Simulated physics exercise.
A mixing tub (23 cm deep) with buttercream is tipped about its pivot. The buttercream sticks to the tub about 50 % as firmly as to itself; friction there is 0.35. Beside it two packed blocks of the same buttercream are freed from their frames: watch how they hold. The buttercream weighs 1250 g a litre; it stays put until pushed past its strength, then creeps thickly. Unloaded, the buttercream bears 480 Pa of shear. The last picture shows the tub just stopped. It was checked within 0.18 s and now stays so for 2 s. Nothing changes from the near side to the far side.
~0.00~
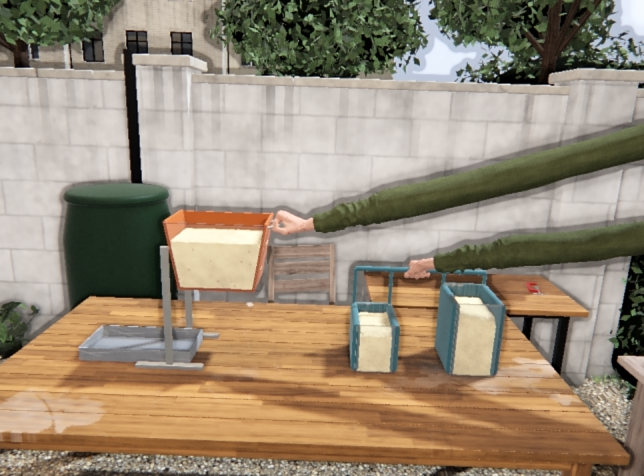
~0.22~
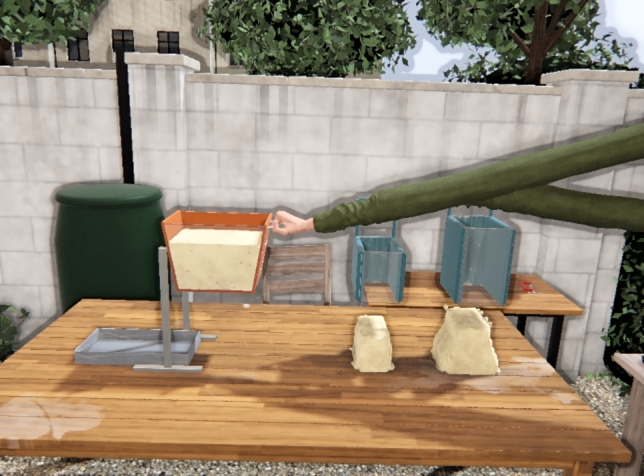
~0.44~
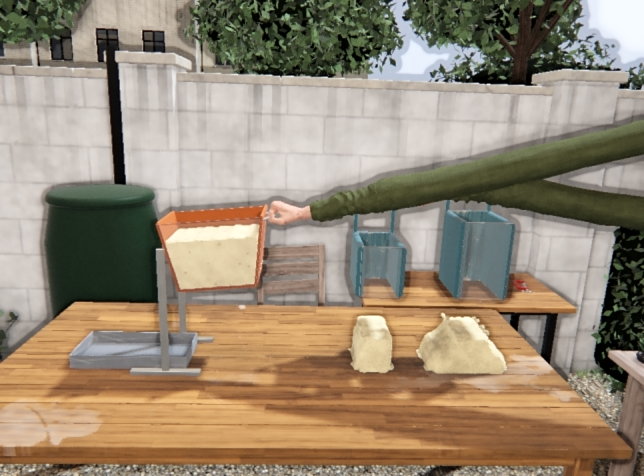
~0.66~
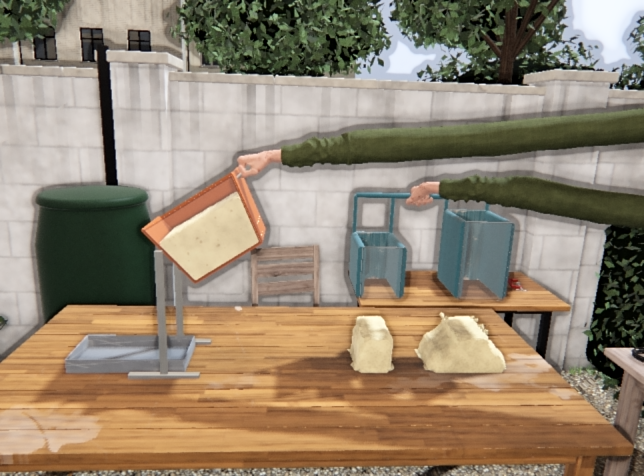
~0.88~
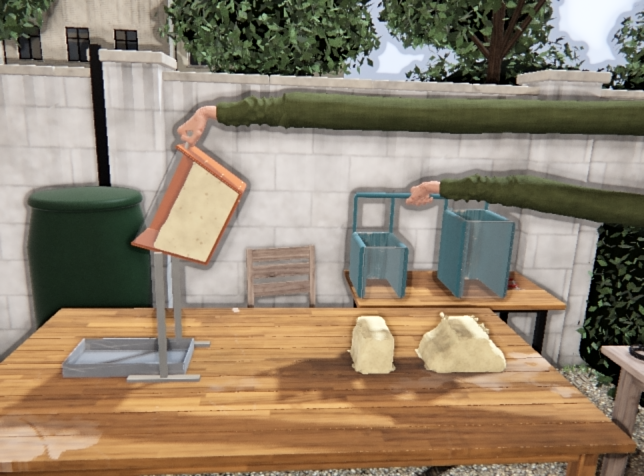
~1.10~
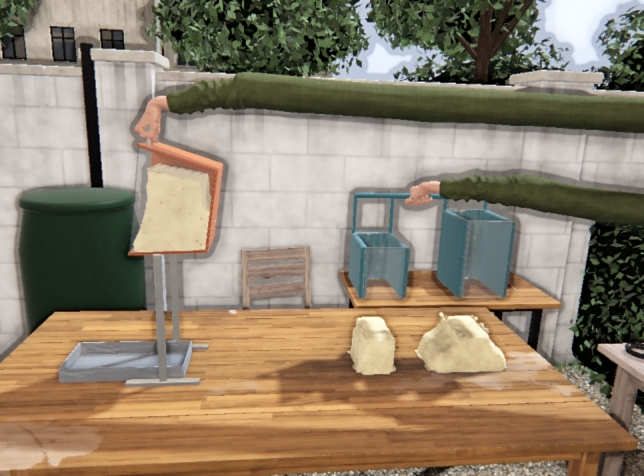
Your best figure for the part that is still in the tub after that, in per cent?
It comes to some 45 %.
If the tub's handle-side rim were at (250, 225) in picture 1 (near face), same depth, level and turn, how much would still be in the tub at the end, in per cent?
In that case some 60 per cent.
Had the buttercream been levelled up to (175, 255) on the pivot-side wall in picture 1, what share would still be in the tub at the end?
It would be near 70 %.
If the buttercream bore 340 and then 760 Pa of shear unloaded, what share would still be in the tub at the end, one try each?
In turn about 40 %, 60 %.
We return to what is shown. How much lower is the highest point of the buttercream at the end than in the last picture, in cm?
About 15 cm.
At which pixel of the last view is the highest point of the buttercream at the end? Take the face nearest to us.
At about (182, 219).
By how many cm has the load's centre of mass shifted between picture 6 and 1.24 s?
Some 7 cm.
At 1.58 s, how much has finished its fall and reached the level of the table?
About 20 %.
By 1.24 s, the tub is at 82 degrees and holds 84 %.
By 1.41 s, the tub is at 82 degrees and holds 55 %.
By 1.58 s, the tub is at 82 degrees and holds 45 %.
By 1.75 s, the tub is at 82 degrees and holds 45 %.
By 3.10 s, at the end, the tub is at 82 degrees and holds 45 %.
